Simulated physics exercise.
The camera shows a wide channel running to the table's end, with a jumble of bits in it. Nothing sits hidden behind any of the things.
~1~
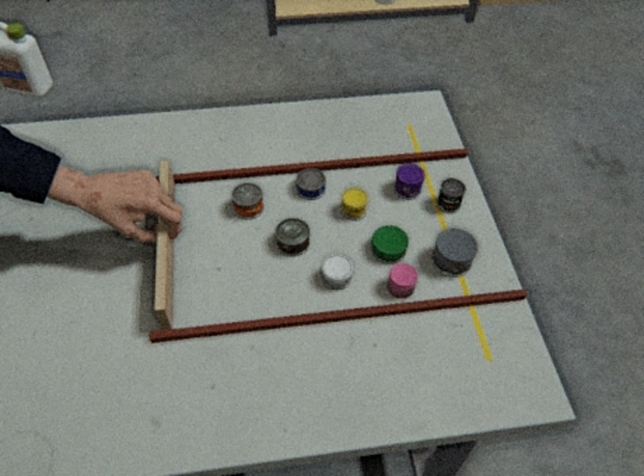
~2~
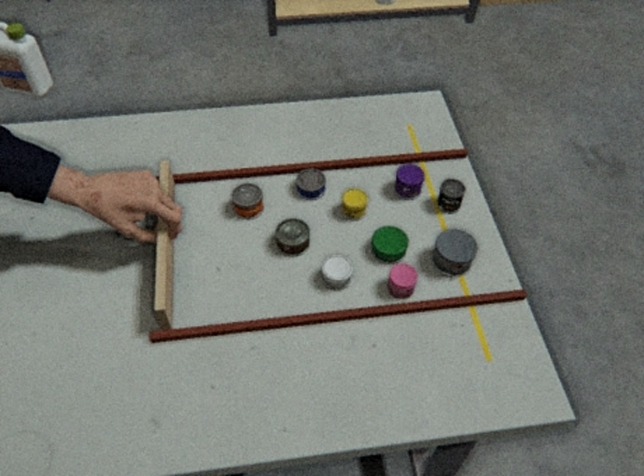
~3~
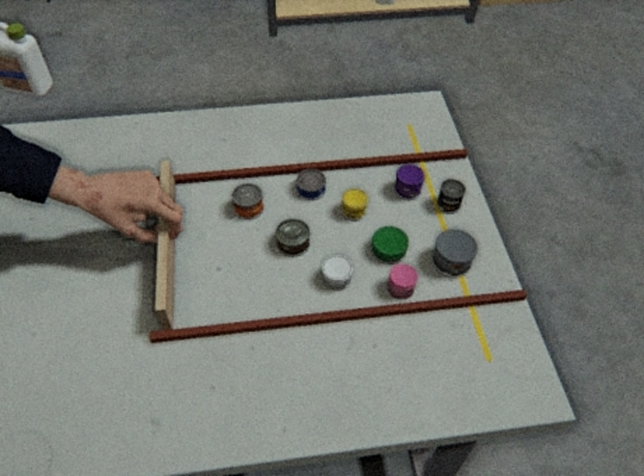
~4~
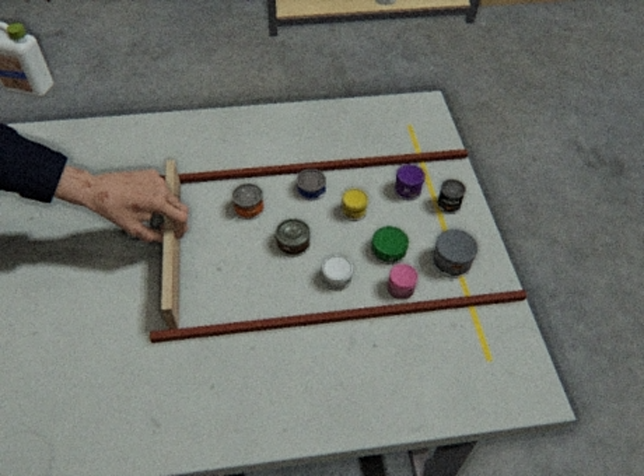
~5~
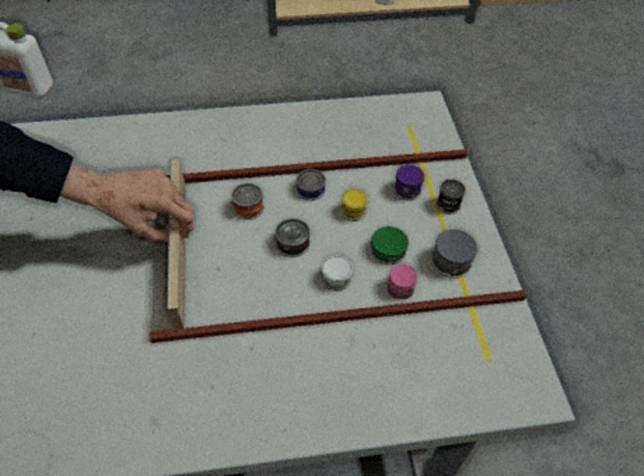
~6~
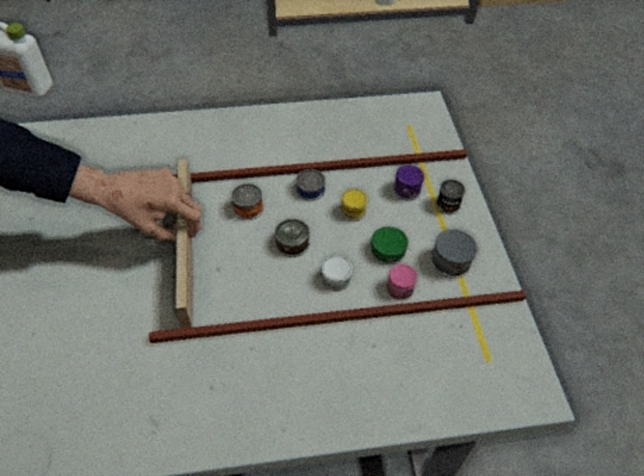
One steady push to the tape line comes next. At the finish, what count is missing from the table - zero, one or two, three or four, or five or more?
Missing: One or two.
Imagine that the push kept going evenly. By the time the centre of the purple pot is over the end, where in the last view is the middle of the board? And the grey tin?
I'd put it close to (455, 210), and close to (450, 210) for the other one.
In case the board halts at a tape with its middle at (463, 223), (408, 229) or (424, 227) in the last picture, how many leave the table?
It would be 4, 0 and 0.
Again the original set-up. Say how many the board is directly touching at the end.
Number in contact with it: 5.
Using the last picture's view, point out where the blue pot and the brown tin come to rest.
Blue pot at (439, 167), brown tin at (458, 215).
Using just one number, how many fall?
Total: 1.
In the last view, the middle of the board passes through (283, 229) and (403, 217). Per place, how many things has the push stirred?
So far 3, and 10 at the second.
Soon after, none off yet; black tin at rest near (450, 197); grey tin at rest near (454, 254); purple pot at rest near (409, 183).
By the end, the number that fall off is one or two; fallen, black tin.
